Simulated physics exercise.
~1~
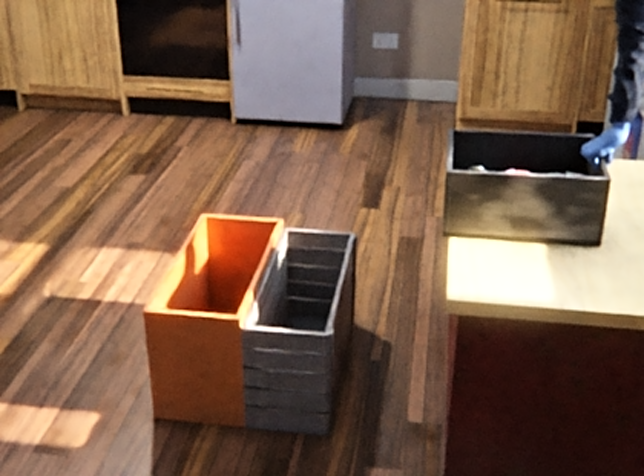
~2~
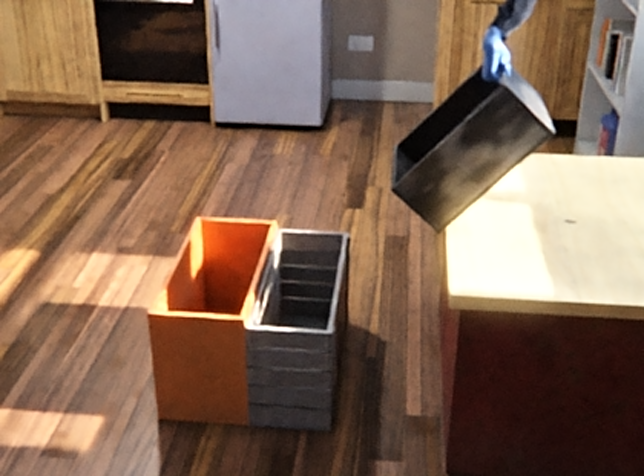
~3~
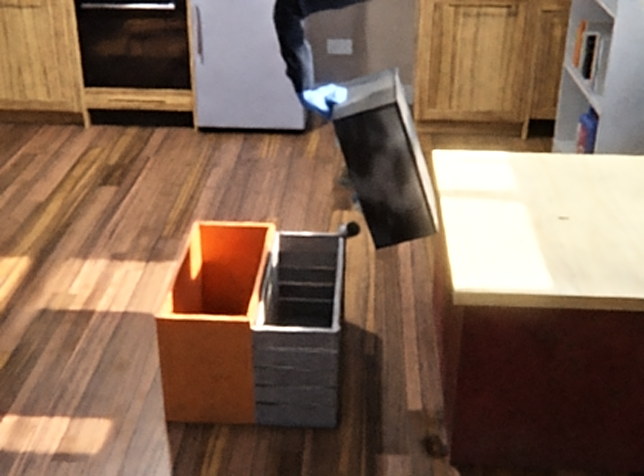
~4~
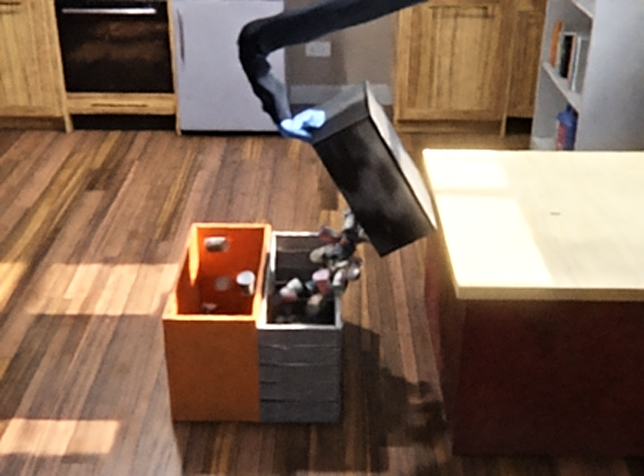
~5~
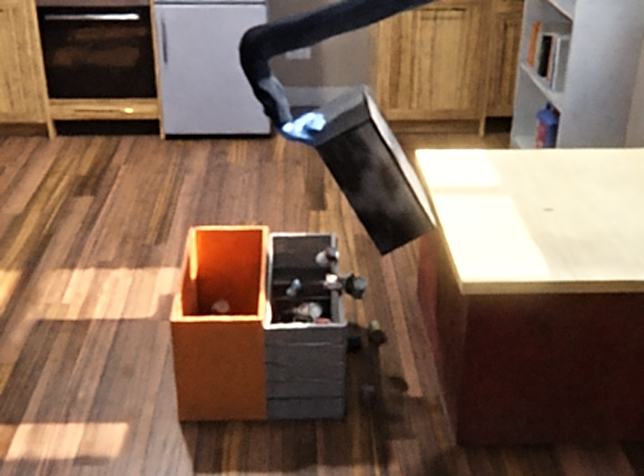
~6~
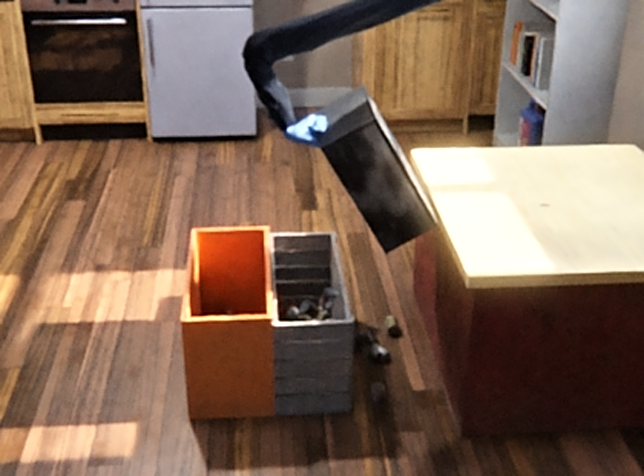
The footage shows a blue-gloved hand on a dark arm lifting a black crate from a bench and tipping it steeply above a grey bin beside an orange tub. Small tins spill out, most landing in the grey bin, with some entering the tub and a few ending on the floor.
